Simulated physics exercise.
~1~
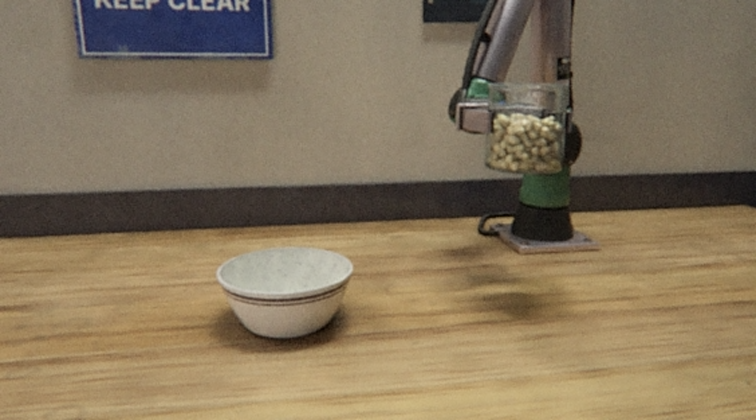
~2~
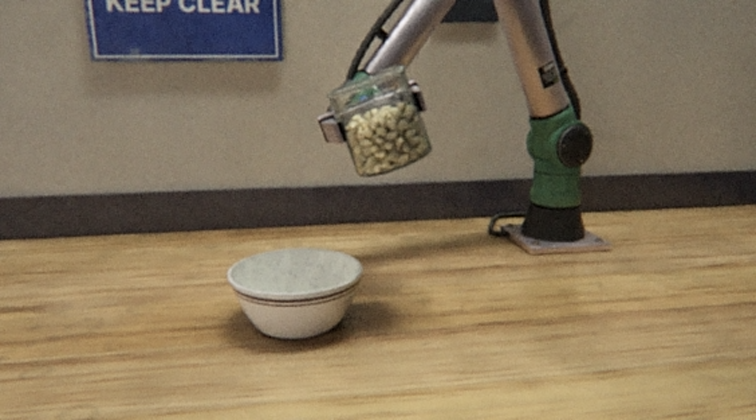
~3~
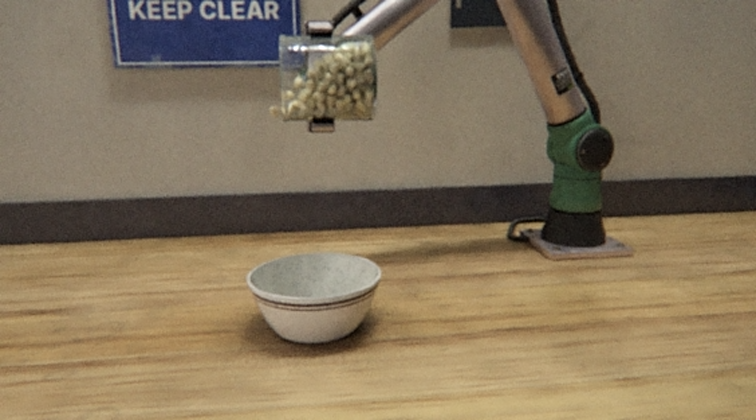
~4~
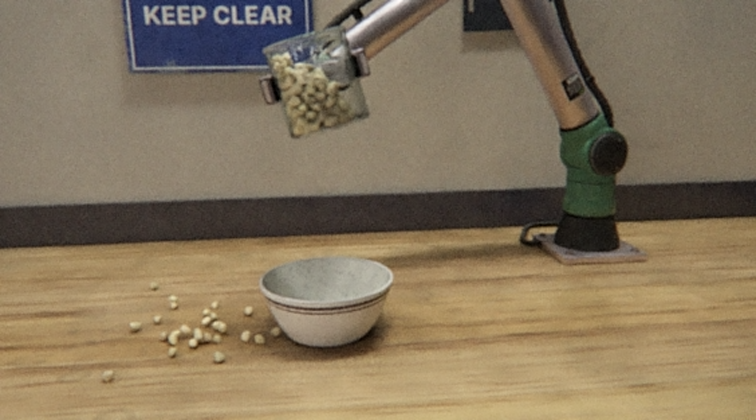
A robot arm tips a clear cup of beans, spilling some left of the white bowl.
